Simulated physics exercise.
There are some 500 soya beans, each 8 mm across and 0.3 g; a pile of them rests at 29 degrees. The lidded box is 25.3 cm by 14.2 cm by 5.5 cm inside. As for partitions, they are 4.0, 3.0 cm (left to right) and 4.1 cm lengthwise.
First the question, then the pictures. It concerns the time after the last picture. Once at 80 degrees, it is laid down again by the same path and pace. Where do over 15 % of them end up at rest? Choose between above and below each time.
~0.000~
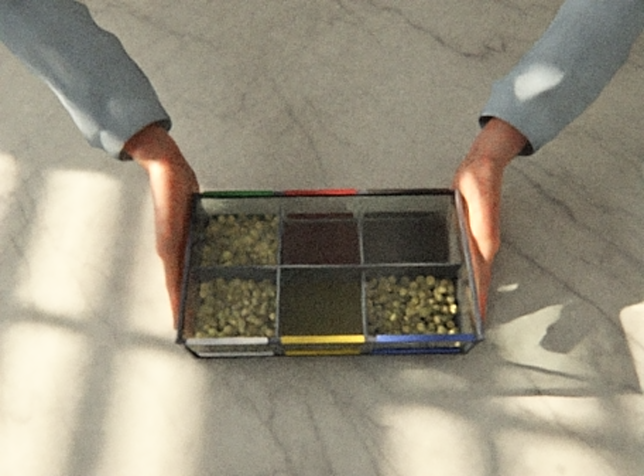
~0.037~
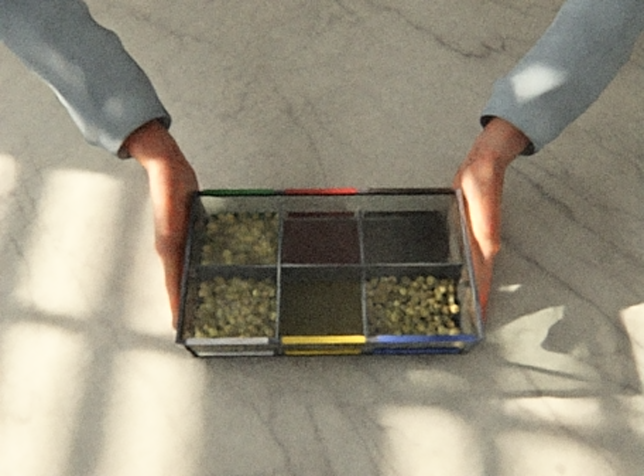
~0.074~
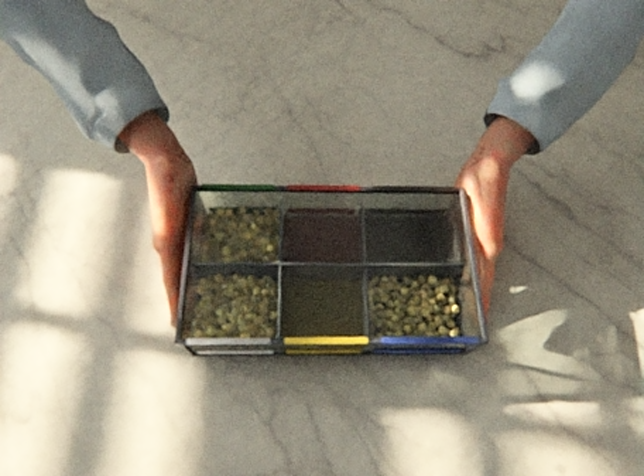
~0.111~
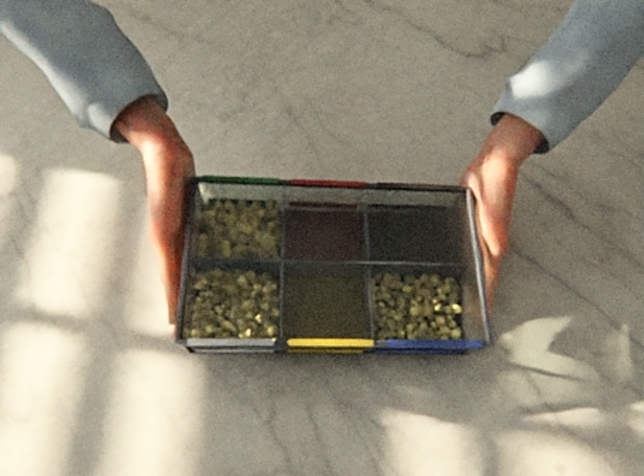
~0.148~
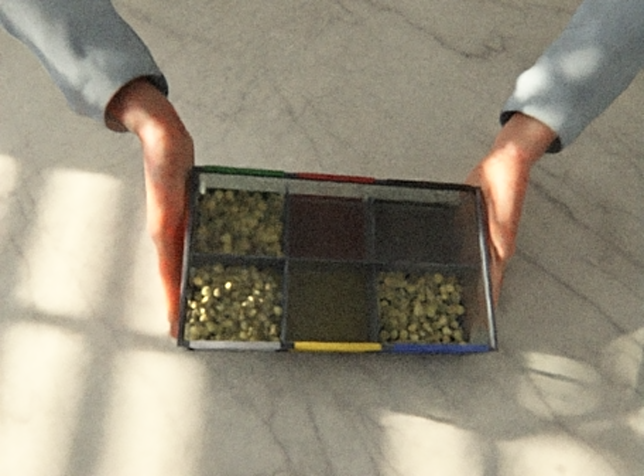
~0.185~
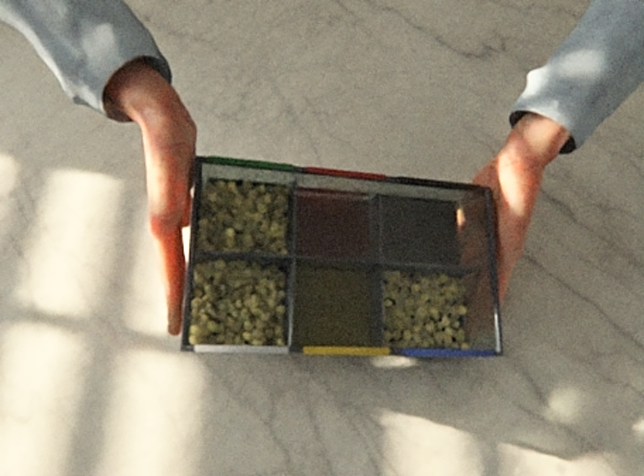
Red compartment: Below, blue compartment: Above, green compartment: Above, yellow compartment: Below, white compartment: Above, black compartment: Below.
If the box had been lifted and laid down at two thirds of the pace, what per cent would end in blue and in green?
Blue 30, green 30.
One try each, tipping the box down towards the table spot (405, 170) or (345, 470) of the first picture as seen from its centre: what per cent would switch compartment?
That would be close to 15 per cent, then close to 5 per cent.
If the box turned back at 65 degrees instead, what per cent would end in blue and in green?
Blue 30; green 30.
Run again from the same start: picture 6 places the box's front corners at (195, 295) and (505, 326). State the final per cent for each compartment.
Result - red: 0 %; blue: 30 %; green: 35 %; yellow: 5 %; white: 25 %; black: 5 %.
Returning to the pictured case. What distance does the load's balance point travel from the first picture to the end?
Measured shift: Some 3.0 cm.
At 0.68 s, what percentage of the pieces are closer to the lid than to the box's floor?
I'd say around 40 percent of the pieces.
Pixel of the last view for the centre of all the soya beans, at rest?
Approximately (268, 311) in the last picture.
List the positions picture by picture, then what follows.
Box tilt 0 degrees, front corners at (181, 341) and (479, 336); blue 25 %, green 40 %, white 35 %, in the first picture.
Box tilt 1 degrees, front corners at (181, 340) and (480, 337), in the second picture.
Box tilt 3 degrees, front corners at (180, 340) and (483, 339), lowest corner right front, in the third picture.
Box tilt 8 degrees, front corners at (180, 340) and (487, 342), lowest corner right front, in the fourth picture.
Box tilt 13 degrees, front corners at (182, 342) and (492, 347), lowest corner right front, in the fifth picture.
Box tilt 19 degrees, front corners at (186, 345) and (498, 351), lowest corner right front; blue 25 %, green 40 %, white 35 %. Its pace works out near 150 degrees a second, in the sixth picture.
After 0.68 s, tilt 79 degrees; blue 25 %, green 30 %, yellow 5 %, white 35 %.
Then, at 1.02 s, tilt 33 degrees; blue 35 %, green 30 %, white 35 %.
Then, at 1.45 s, tilt 0 degrees; blue 35 %, green 30 %, white 35 %.
By 2.0 s all is still; red 0 %, blue 35 %, green 30 %, yellow 0 %, white 35 %, black 0 %.
